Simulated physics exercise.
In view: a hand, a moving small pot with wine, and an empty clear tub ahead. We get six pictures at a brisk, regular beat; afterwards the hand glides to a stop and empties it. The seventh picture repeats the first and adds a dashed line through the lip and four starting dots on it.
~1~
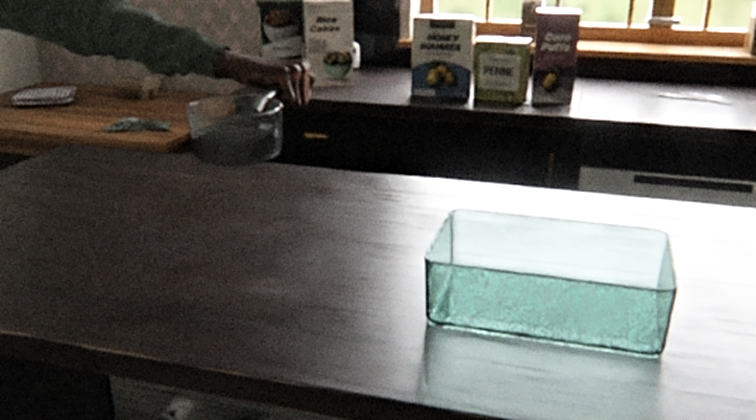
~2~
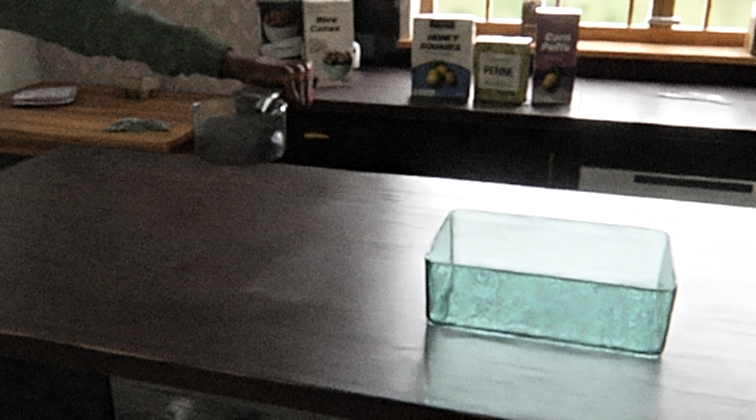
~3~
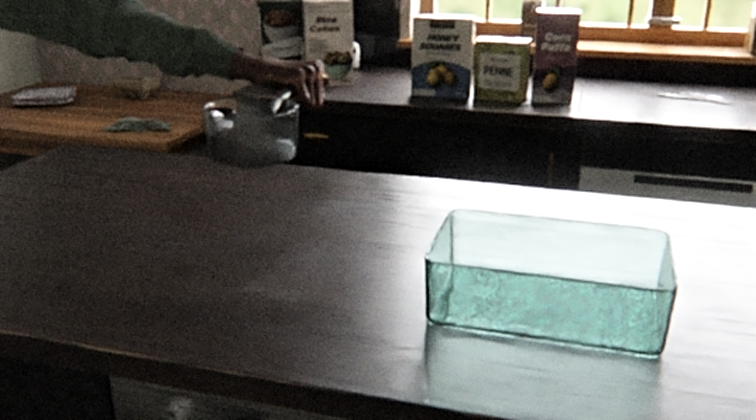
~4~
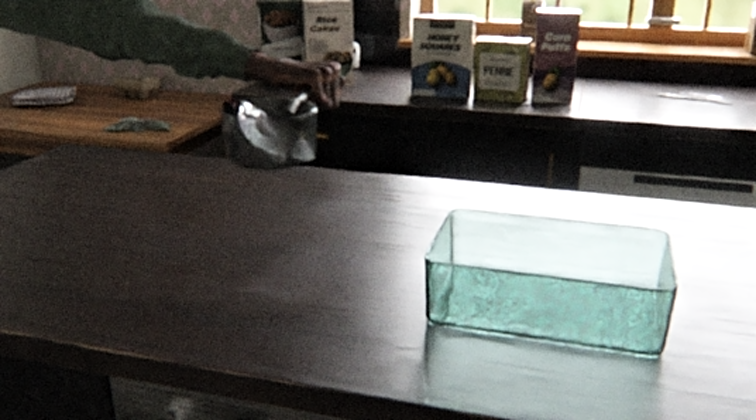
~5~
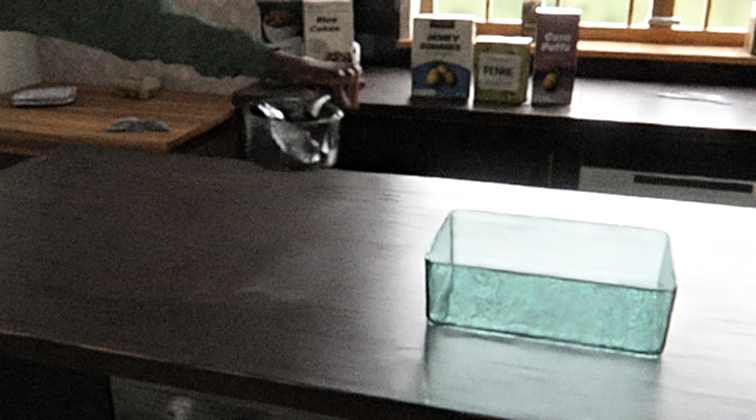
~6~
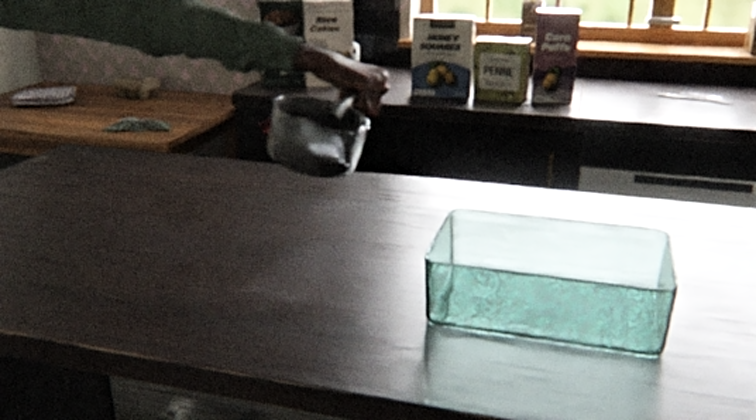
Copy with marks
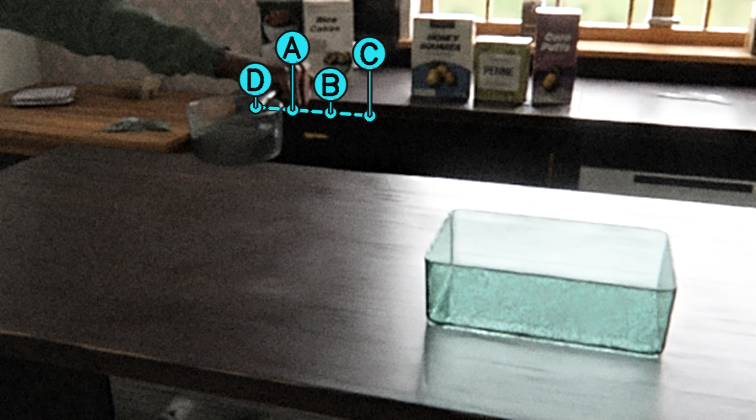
A small, shiny pot, held from above by a dark hand at the end of a green-sleeved arm, moves steadily rightward over the far side of a dark kitchen counter, then tilts slightly. An empty, clear, green-tinted tub sits still on the counter at right. The fixed, slightly raised view also shows a wooden board at left and food boxes beneath a bright window behind.
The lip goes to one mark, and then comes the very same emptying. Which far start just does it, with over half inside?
The answer is spot D.
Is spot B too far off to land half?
No, that is safe.
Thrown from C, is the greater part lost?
No, that is safe.
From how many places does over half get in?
All four.
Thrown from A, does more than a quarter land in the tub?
Yes, it does.
In cyan, A at (292, 109); B at (330, 112); C at (369, 115); D at (255, 107).
If A is chosen, about 78 % lands in the tub, 13 % falls short and 9 % goes beside or beyond.
If B is chosen, about 88 % lands in the tub, 6 % falls short and 6 % goes beside or beyond.
If C is chosen, about 84 % lands in the tub, 6 % falls short and 11 % goes beside or beyond.
If D is chosen, about 64 % lands in the tub, 30 % falls short and 6 % goes beside or beyond.
